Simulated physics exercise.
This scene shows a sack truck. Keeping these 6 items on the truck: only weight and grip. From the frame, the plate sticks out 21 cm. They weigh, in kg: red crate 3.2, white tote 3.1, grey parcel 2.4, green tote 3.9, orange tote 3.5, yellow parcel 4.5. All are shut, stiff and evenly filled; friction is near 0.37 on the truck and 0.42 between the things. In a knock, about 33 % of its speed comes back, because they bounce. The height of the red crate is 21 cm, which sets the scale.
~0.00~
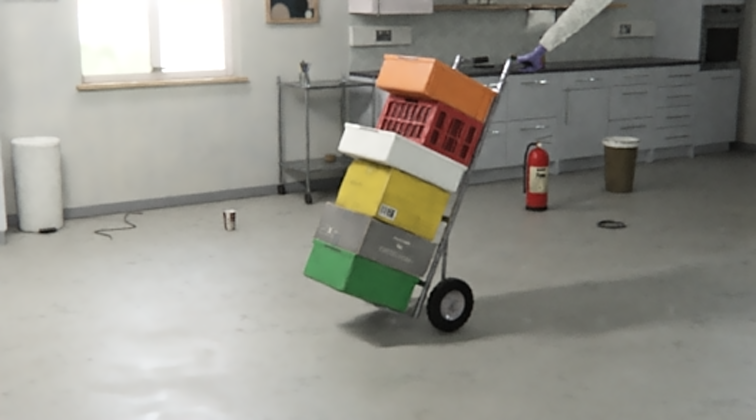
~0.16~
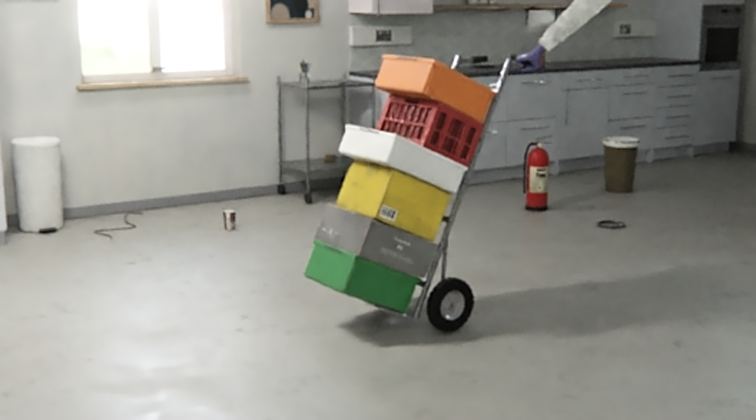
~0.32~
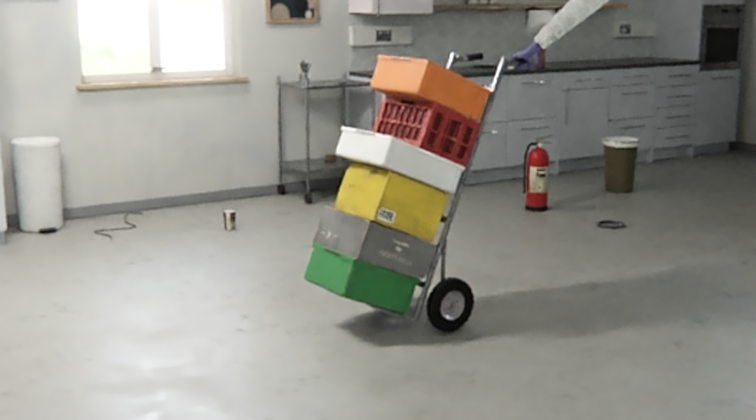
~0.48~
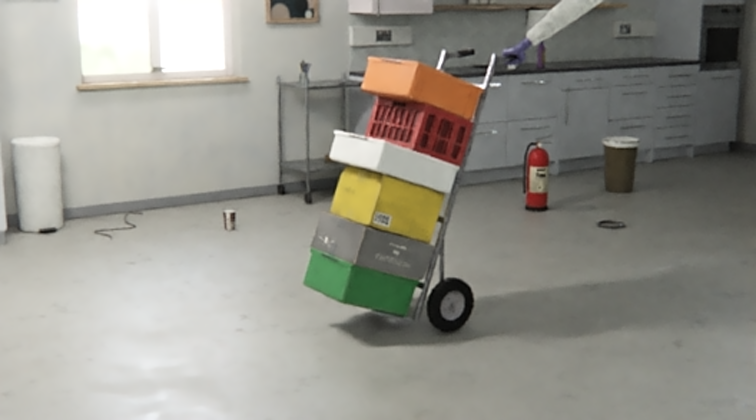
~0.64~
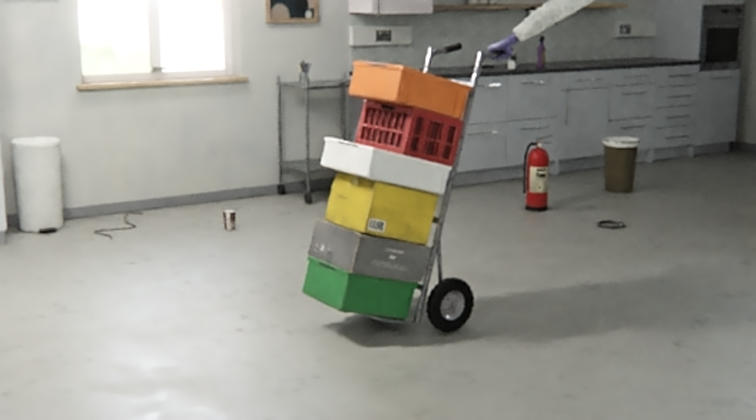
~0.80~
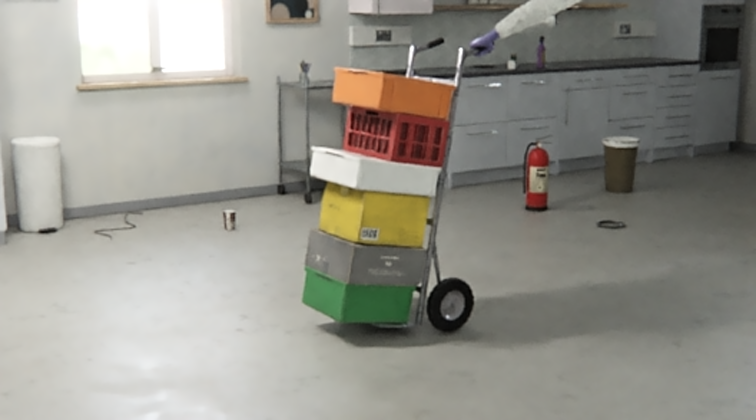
A loaded sack truck leans back to the right in a grey kitchen-like room, seen from the side by a still camera. Its stack runs from green at the bottom through grey, yellow, white and a red crate to orange, with a red extinguisher and brown bin to the right. After barely moving at first, a purple-gloved hand on the handle steadily swings the truck leftward, more upright.
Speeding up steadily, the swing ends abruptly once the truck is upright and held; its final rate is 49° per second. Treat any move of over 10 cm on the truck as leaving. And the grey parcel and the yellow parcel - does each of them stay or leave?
Grey parcel: In place, yellow parcel: In place.
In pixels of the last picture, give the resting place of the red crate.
Look near (353, 149) and you'll find it.
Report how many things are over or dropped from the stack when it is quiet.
That makes 0.
After 1.10 s, truck upright; orange tote moved 4 cm; red crate moved 2 cm; white tote moved 2 cm.
After 1.40 s, truck upright; yellow parcel 5° off its base near (353, 227); grey parcel 5° off its base near (355, 271); orange tote 5° off its base.
After 1.90 s, truck upright; orange tote moved 9 cm; red crate moved 4 cm.
After 2.70 s, truck upright; yellow parcel moved 2 cm near (355, 227); orange tote moved 13 cm; red crate moved 7 cm.
In the end (3.8 s), not toppled but over 10 cm from the start, orange tote; the other 5 under 10 cm from the start. At the end, from the last picture's camera, grey parcel near (356, 272), yellow parcel near (354, 227).
